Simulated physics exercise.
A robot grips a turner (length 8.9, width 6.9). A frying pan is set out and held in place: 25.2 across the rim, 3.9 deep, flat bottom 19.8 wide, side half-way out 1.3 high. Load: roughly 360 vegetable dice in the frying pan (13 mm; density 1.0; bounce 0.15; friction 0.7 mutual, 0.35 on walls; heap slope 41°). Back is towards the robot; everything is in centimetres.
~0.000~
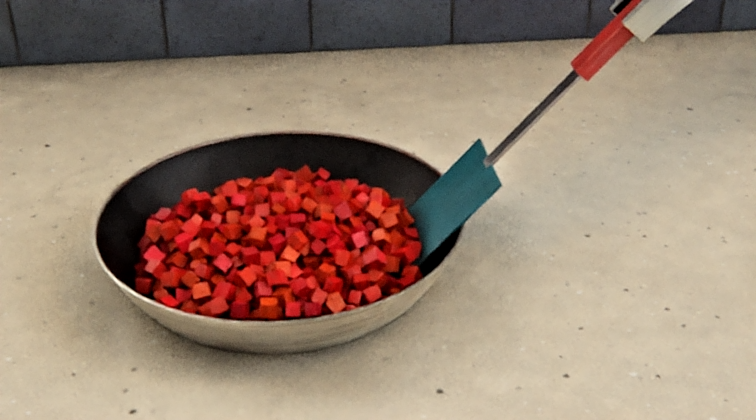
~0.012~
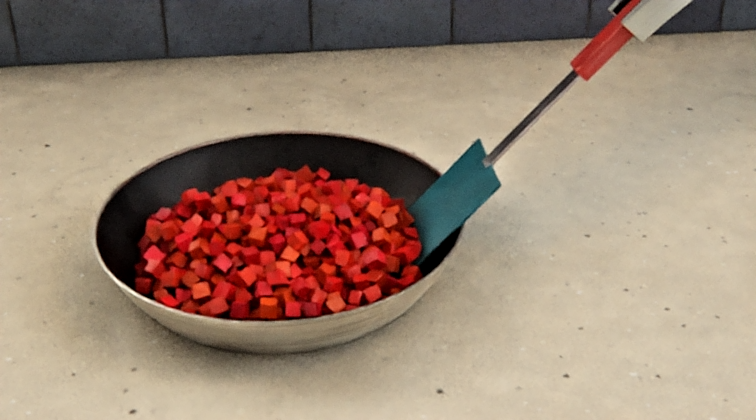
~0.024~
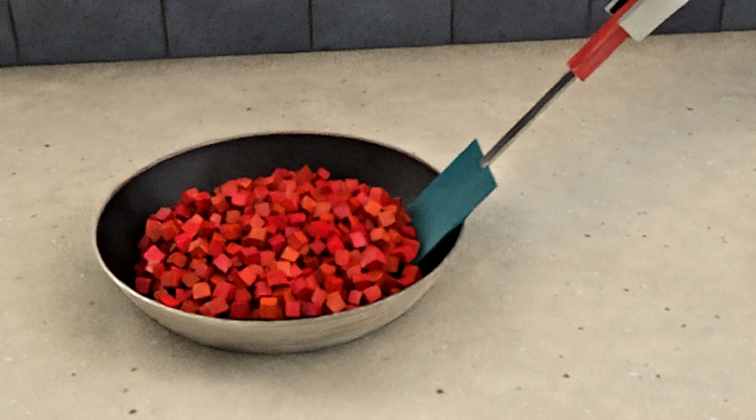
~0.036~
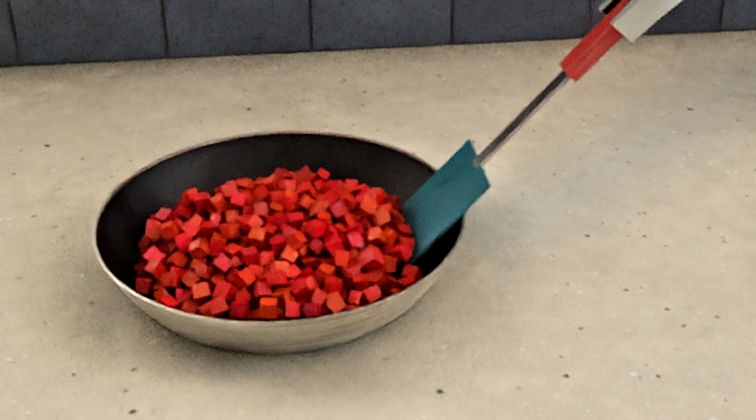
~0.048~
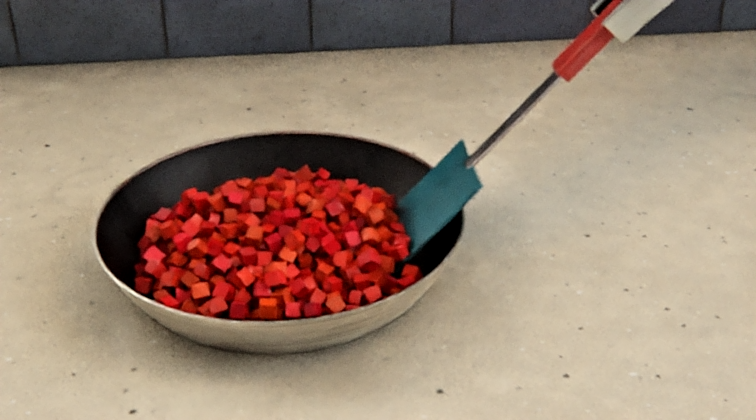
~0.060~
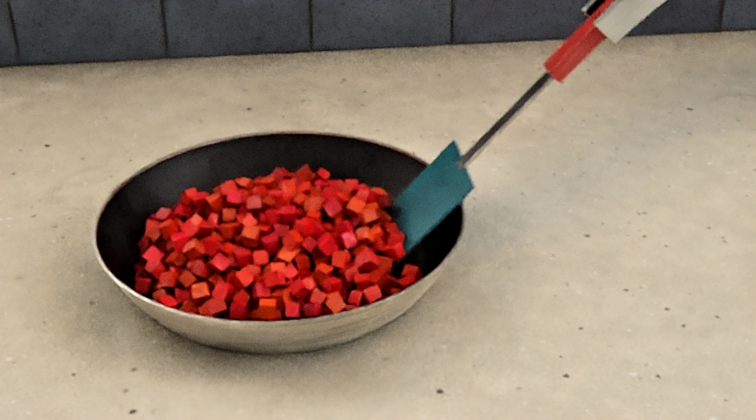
On a speckled stone countertop, a pan sits filled with a heap of small red cubes while a teal-bladed turner with a red handle moves slightly left against the right side of the pile, nudging the nearby cubes.
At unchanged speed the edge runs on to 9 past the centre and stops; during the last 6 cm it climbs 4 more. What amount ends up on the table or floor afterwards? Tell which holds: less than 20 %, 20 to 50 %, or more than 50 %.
What holds is less than 20 %.
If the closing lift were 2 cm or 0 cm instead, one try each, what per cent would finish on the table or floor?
Estimates, in order: 10 % then 5 %.
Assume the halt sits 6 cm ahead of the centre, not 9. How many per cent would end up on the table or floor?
My guess would be around 0 per cent.
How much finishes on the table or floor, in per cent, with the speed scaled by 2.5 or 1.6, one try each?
The two tries give roughly 30 and 25 in a hundred.
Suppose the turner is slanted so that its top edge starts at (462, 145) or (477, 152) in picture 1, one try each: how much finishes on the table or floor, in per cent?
Close to 15 and 15 percent respectively.
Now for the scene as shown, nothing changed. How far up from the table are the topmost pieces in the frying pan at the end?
Some 6.5 cm above the table.
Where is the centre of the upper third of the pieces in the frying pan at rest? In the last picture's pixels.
The centre sits close to (161, 229).
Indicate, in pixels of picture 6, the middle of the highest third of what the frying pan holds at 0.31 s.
I'd say close to (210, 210).
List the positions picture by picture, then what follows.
In the first frame, turner top edge at (490, 161), sloping 48°; upper third of the load around (287, 230), from x 145 to 410, top at y 175; 364 in the frying pan.
In the second frame, turner top edge at (490, 161), sloping 48°; upper third of the load around (287, 230), from x 145 to 410, top at y 175.
In the third frame, turner top edge at (487, 161), sloping 48°; upper third of the load around (290, 230), from x 145 to 410, top at y 175.
In the fourth frame, turner top edge at (480, 161), sloping 48°; upper third of the load around (290, 229), from x 145 to 410, top at y 175.
In the fifth frame, turner top edge at (472, 162), sloping 48°; upper third of the load around (293, 227), from x 145 to 410, top at y 175.
In the sixth frame, turner top edge at (464, 162), sloping 48°; upper third of the load around (290, 227), from x 145 to 410, top at y 175; 364 in the frying pan.
After 0.19 s, sloping 48°, highest piece 5 above the table; 364 in the frying pan.
After 0.31 s, sloping 48°, highest piece 8 above the table; 364 in the frying pan.
After 0.58 s, sloping 48°, highest piece 6 above the table; 315 in the frying pan, 46 on the table or floor, 3 on the blade or in flight.
After 1.63 s, sloping 48°, highest piece 6 above the table; 313 in the frying pan, 51 on the table or floor.
At rest, 313 in the frying pan, 51 on the table or floor. That is 14 % on the table or floor.
